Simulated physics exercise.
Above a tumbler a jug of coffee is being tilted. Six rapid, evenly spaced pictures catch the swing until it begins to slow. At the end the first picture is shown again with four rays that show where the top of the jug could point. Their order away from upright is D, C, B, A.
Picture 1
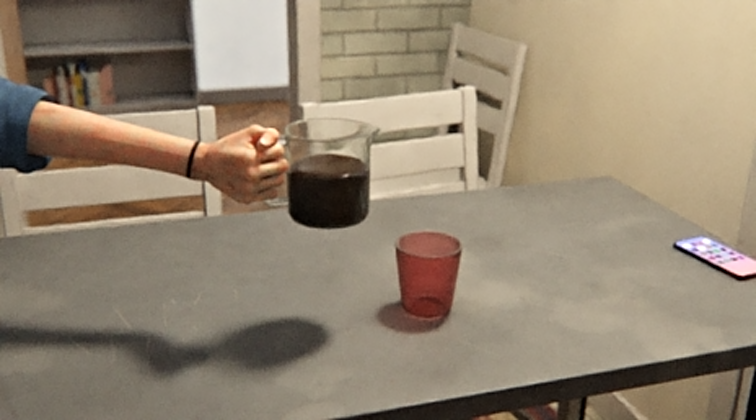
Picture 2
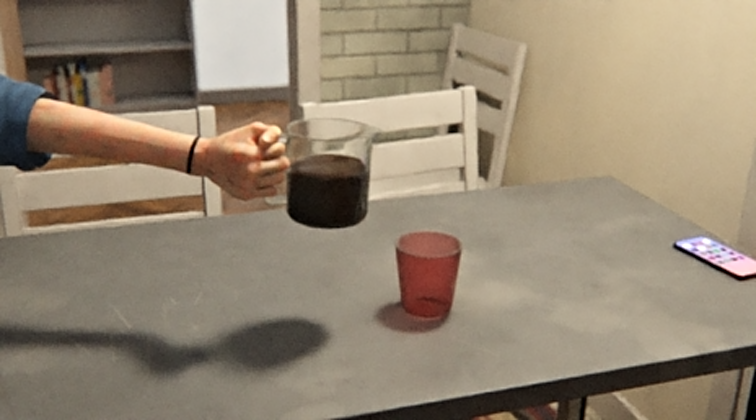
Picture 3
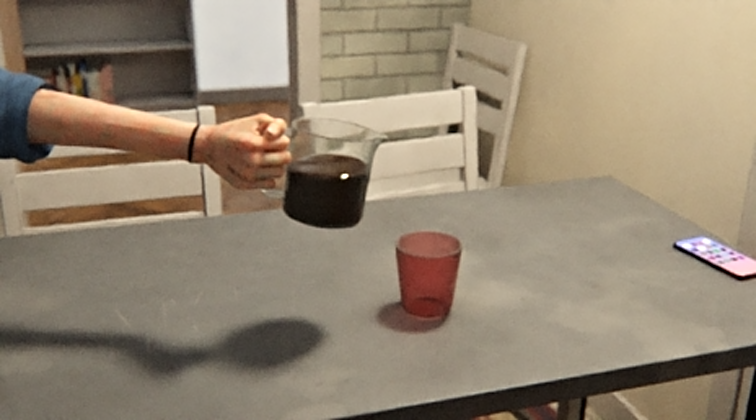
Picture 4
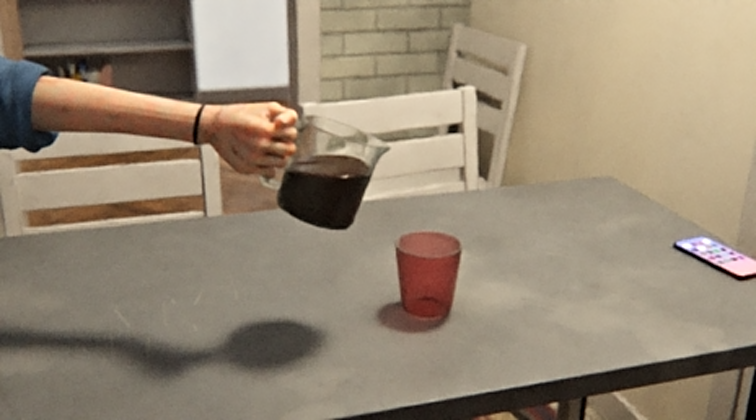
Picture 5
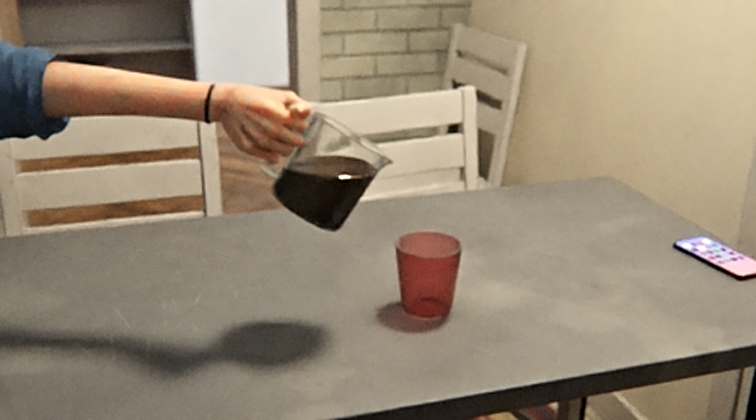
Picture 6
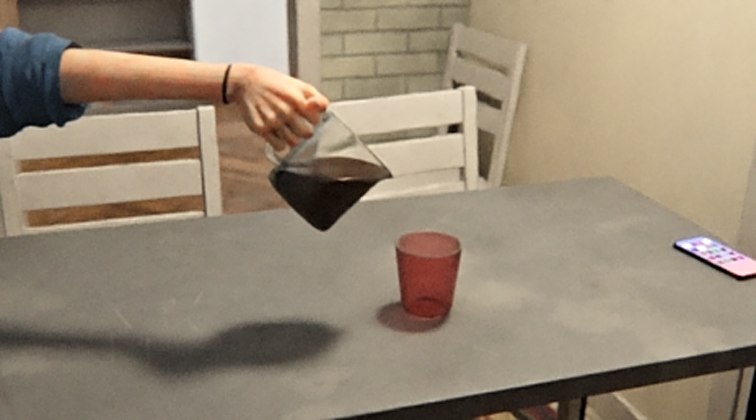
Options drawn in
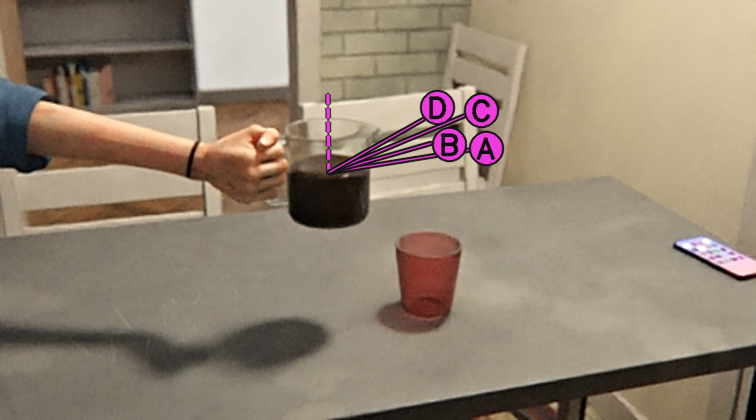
The footage shows a hand holding a clear glass jug of dark coffee above a gray table, beside and above a red tumbler. The hand gradually tilts the jug to the right, its arm rising slightly, with the coffee still inside.
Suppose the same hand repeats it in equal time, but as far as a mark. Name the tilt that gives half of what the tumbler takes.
It is D.
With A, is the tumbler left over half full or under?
Over half.
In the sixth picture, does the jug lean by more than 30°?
Yes, it does.
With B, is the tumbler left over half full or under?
Over.
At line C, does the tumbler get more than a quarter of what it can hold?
Yes, it does.
On the marked copy, A at (469, 149); B at (431, 143); C at (464, 115); D at (423, 119).
If A is chosen, the tumbler is filled to the brim; 3 % of the coffee is spilt.
If B is chosen, the tumbler ends with about 84 % of what it can hold.
If C is chosen, the tumbler ends with about 67 % of what it can hold.
If D is chosen, the tumbler ends with about 49 % of what it can hold.
